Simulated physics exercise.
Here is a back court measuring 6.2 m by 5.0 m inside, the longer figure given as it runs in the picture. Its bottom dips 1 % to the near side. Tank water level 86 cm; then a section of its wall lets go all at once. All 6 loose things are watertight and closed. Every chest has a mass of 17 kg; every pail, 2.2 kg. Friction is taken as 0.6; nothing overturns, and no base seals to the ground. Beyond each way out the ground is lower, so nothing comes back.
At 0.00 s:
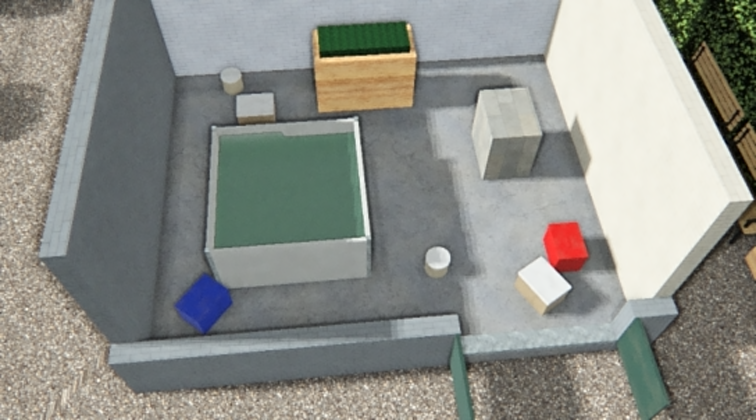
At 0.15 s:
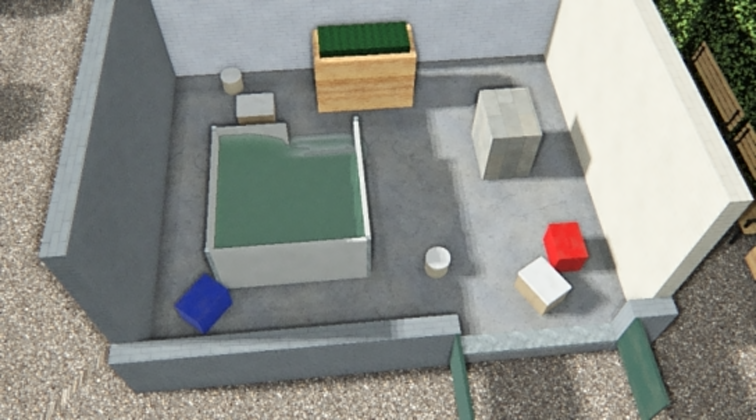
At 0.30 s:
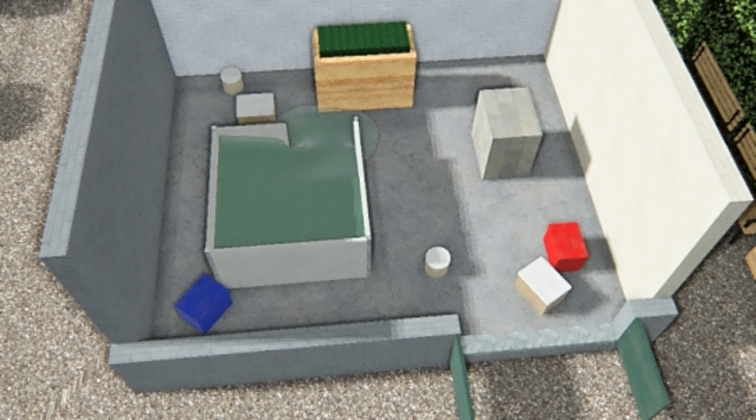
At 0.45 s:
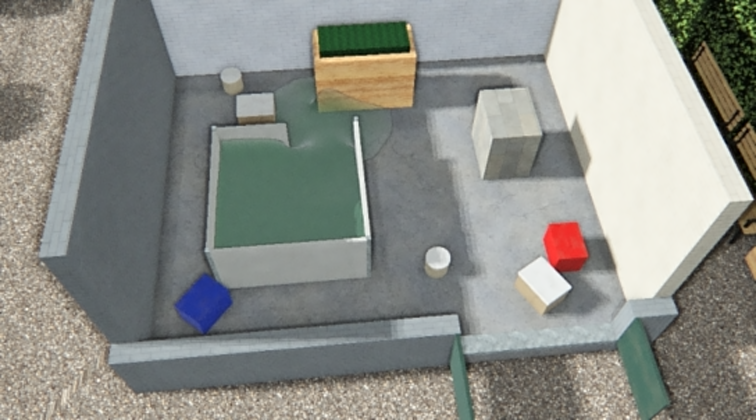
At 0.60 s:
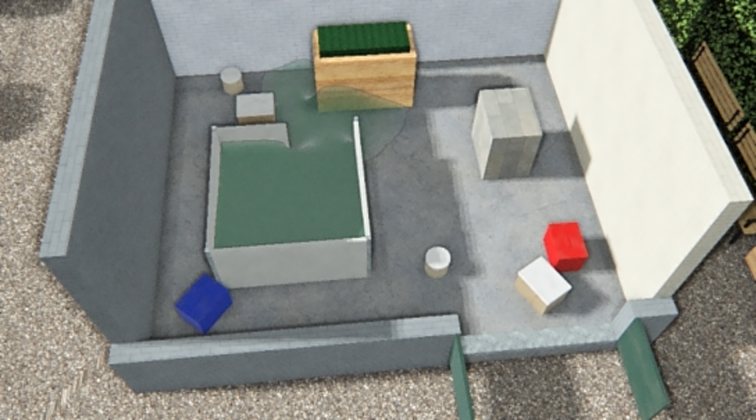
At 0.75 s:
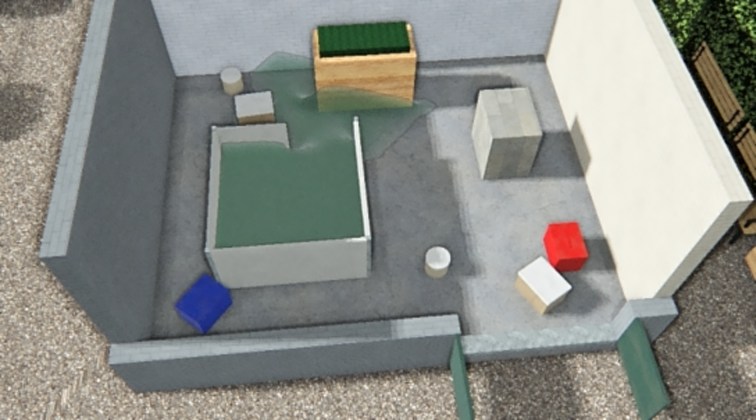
Walled back court with green water pouring through a gap in a tank's far side, spreading around a wooden planter, chests staying still.
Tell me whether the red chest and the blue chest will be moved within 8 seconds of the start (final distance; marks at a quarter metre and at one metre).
As for distance, the red chest ends up well away and the blue chest ends up well away.
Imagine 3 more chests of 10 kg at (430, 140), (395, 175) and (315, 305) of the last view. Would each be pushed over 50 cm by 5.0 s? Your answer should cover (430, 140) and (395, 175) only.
Order kept: Exceeds it, falls short.
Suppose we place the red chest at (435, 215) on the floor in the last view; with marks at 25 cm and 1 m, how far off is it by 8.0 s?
Outcome: It is shifted a bit.
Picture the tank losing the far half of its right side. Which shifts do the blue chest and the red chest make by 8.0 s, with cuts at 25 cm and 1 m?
Well, the blue chest basically stays there and the red chest goes a long way.
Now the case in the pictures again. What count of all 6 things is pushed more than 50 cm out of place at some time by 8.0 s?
That comes to 6.
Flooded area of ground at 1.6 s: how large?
Close to 14 m2, I'd say.
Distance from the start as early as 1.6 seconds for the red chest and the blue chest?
Close to 0 and 0 centimetres by then.
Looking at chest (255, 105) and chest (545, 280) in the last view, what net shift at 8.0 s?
First one: 30 cm; second one: Gone out.
After 1.6 s the red chest is near (568, 240), 0.0 m from its start, aground; the blue chest is near (201, 297), 0.0 m from its start, aground; 0 of 6 are out; 0 afloat.
After 3.6 s the red chest is near (568, 240), 0.0 m from its start, aground; the blue chest is near (224, 320), 0.4 m from its start, aground; 0 of 6 are out; 2 afloat.
After 5.6 s the red chest is near (597, 308), 1.0 m from its start, aground; the blue chest is near (373, 281), 2.2 m from its start, afloat; 0 of 6 are out; 4 afloat.
After 8.0 s the red chest has gone out; the blue chest is near (450, 211), 3.4 m from its start, afloat; 2 of 6 are out; 3 afloat.
